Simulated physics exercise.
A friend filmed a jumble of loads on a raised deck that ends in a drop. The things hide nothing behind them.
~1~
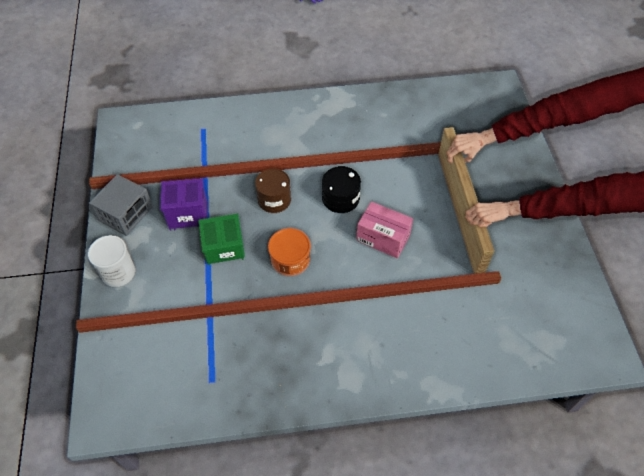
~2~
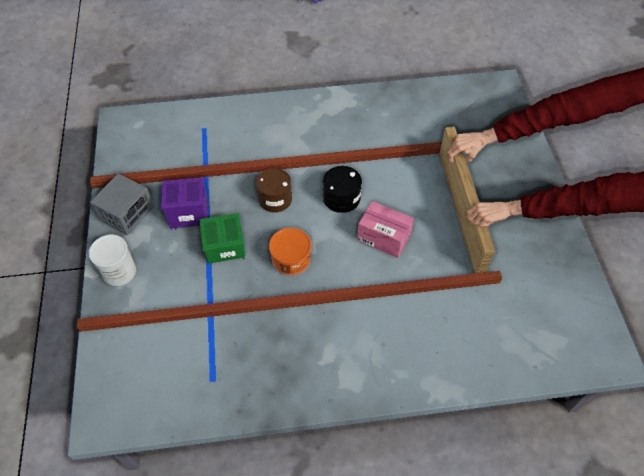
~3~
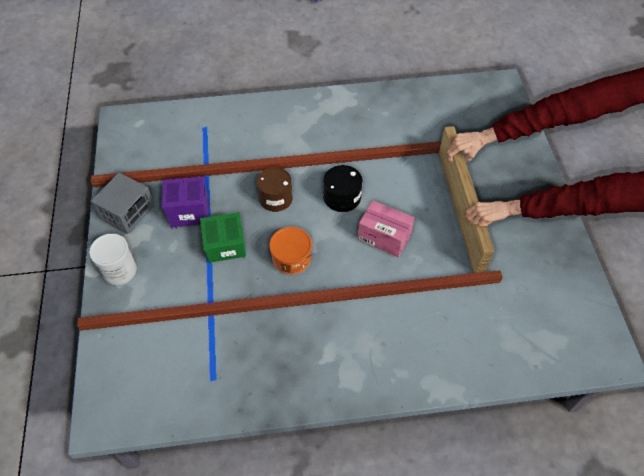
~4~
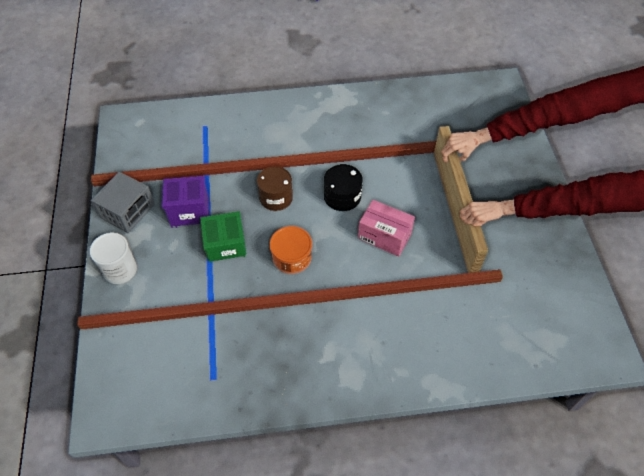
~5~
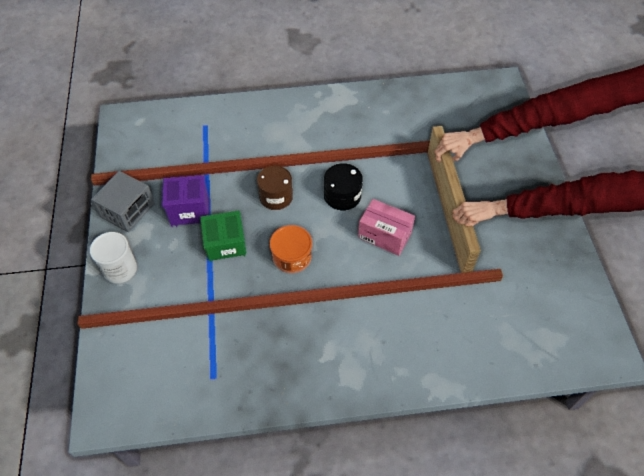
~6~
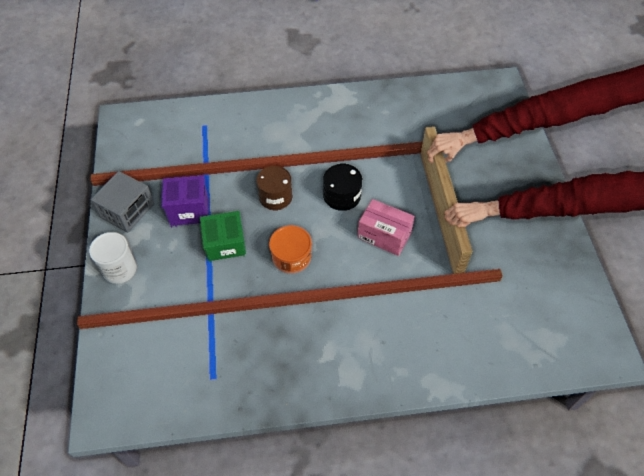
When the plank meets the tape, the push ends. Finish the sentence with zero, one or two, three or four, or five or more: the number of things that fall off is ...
The number of things that fall off is zero.
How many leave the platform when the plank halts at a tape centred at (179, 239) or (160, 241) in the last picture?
First try 0, second try 2.
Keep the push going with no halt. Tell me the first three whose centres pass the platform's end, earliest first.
The white pail comes first, followed by the grey crate and then the purple tote.
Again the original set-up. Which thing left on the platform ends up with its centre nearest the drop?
The one is the grey crate.
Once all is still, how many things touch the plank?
Count recorded: 3.
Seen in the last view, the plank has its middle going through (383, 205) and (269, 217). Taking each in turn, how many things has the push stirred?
The count is 1 at the first point and 6 at the second.
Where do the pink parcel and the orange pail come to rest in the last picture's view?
Near (191, 234) and (188, 277).
Soon after, none off yet; white pail at rest near (114, 259); grey crate at rest near (123, 202); purple tote at rest near (186, 202).
After that, none off yet; white pail at rest near (114, 259); grey crate at rest near (123, 202); purple tote displaced a little near (165, 205).
In the end, the number that fall off is zero.
